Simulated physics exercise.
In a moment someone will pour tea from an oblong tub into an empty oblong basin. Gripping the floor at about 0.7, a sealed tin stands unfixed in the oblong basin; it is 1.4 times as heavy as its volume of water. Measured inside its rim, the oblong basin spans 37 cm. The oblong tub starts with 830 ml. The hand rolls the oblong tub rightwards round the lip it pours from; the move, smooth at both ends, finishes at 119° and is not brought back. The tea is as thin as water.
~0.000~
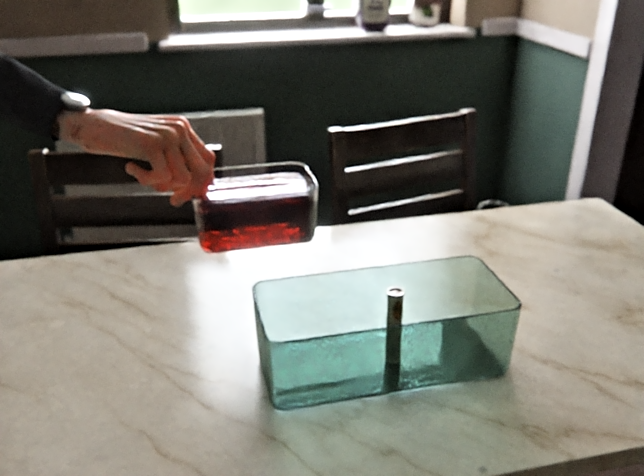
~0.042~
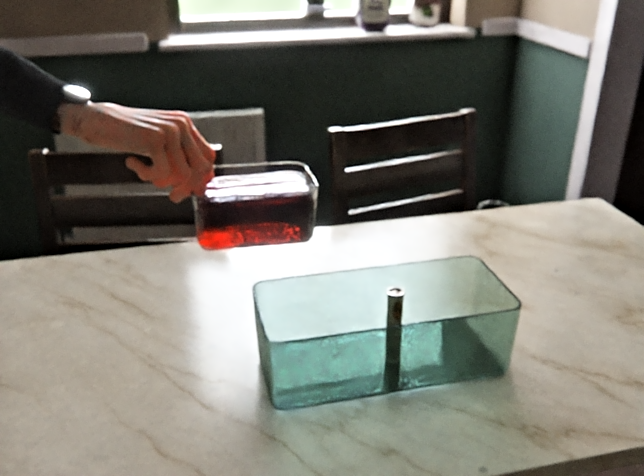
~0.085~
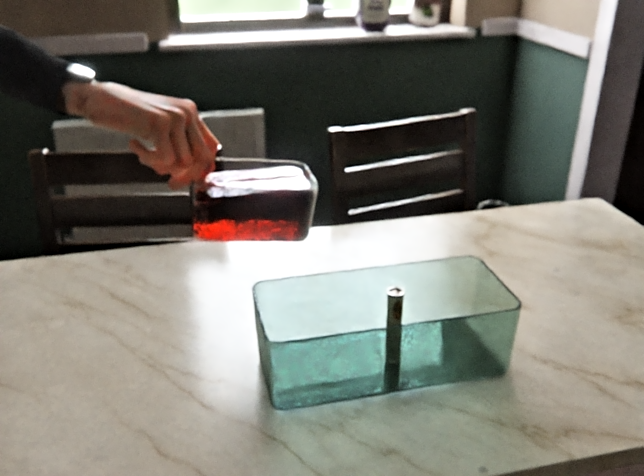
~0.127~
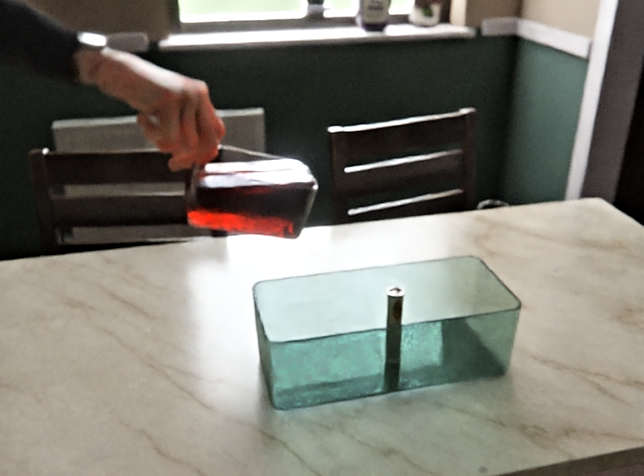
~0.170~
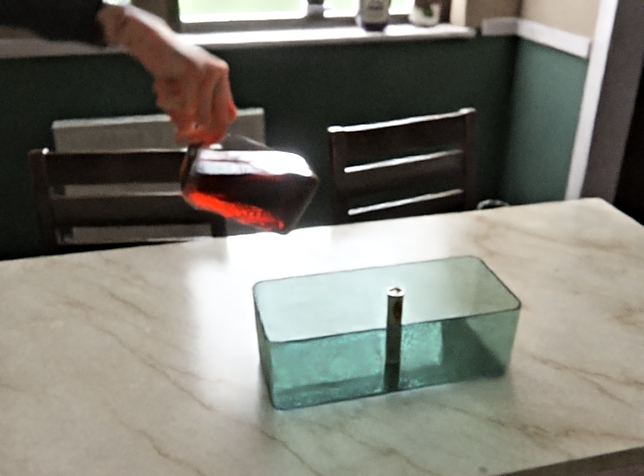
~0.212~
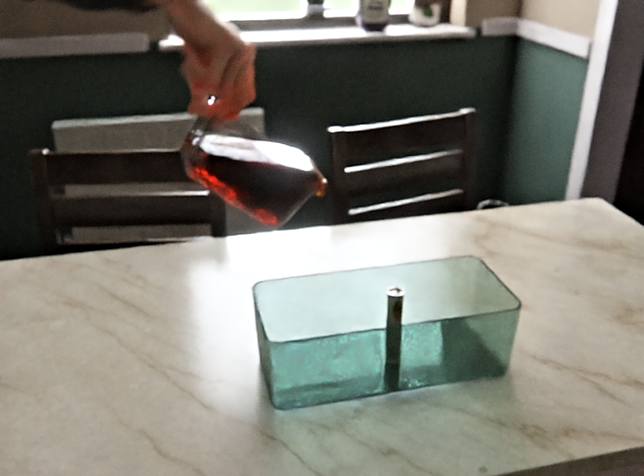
At the start, a hand holds a clear oblong tub of dark red liquid nearly level above a marble-patterned table, behind a greenish see-through basin. The hand slowly tilts the tub rightwards, its left end rising as the liquid shifts to the lowered right end and reaches the lip.
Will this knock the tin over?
No, it is not overturned.
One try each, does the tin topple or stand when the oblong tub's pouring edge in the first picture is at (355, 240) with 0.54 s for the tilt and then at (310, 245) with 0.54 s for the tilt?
Trial 1 - tin stays standing; trial 2 - tin tips.
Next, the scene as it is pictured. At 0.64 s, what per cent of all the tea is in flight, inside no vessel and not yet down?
Some 12 per cent.
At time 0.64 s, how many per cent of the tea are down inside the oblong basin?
Reading: Approx. 88 %.
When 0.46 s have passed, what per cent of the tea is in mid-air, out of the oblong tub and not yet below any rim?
About 68 per cent.
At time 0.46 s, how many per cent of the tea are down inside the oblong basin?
About 8 per cent.
By 0.46 s the tilt is 113° and 25 per cent is still to pour; the tin stands where it began.
By 0.64 s the tilt is 119° and 1 per cent is still to pour; the tin stands where it began.
By 0.83 s the tilt is 119° and 0 per cent is still to pour; the tin stands where it began.
By 1.04 s the tilt is 119° and 0 per cent is still to pour; the tin stands where it began.
At rest the tin stands where it began.
